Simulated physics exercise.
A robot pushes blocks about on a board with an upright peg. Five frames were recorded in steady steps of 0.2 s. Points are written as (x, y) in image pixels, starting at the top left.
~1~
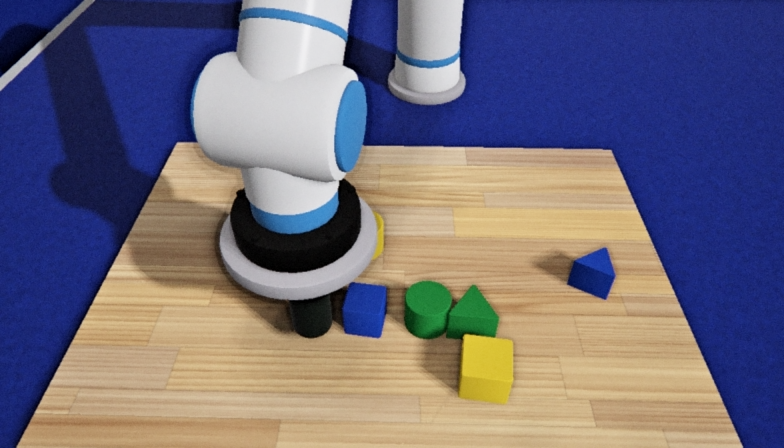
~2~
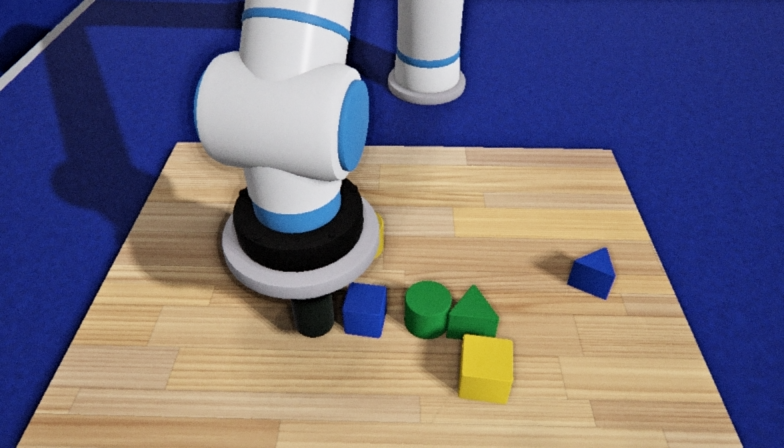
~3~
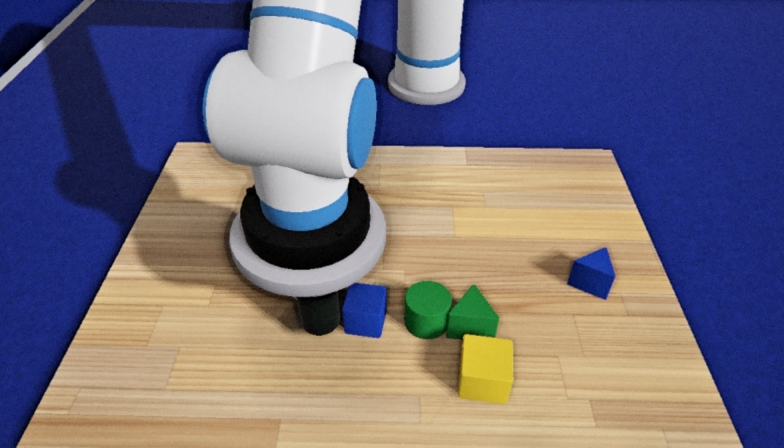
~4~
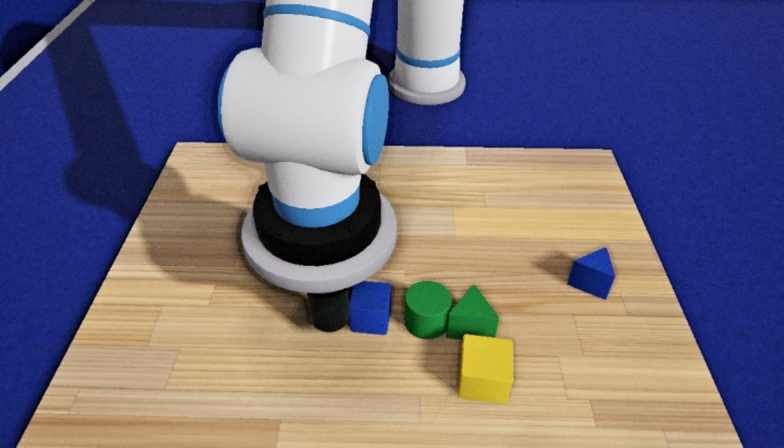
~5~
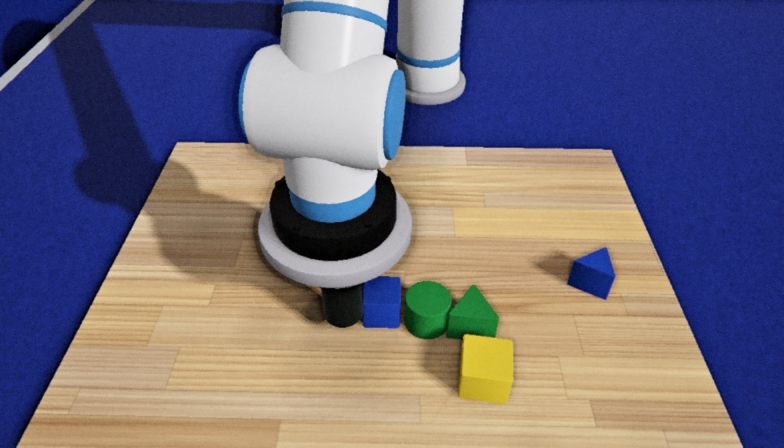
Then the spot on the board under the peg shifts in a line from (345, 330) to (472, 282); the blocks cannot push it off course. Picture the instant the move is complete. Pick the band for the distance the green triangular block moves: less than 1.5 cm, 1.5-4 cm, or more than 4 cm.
My prediction: Between 1.5 and 4 cm.
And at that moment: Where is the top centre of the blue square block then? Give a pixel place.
Put as a pixel place, it's (446, 239).
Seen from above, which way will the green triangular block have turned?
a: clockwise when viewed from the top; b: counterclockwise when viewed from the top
That would be a.
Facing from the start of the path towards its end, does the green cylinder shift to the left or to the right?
It slides rightward.
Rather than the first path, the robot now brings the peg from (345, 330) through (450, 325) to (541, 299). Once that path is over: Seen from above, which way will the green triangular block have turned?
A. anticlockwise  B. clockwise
Answer: B.
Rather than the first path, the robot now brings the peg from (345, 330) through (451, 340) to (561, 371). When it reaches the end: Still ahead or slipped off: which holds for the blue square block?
In the end it is beside or behind the peg.
The first path, step by step. One third of the way, peg at (391, 295); blue square block at (415, 267), turned 40° anticlockwise; green cylinder at (449, 292); green triangular block at (485, 308), turned 15° anticlockwise.
Two thirds of the way, peg at (433, 280); blue square block at (439, 247), turned 90° anticlockwise; green cylinder at (471, 289); green triangular block at (498, 314).
At the end, peg at (474, 265); yellow cylinder not moved; blue square block at (446, 239), turned 115° anticlockwise; green cylinder at (500, 285); green triangular block at (504, 319), turned 25° clockwise.
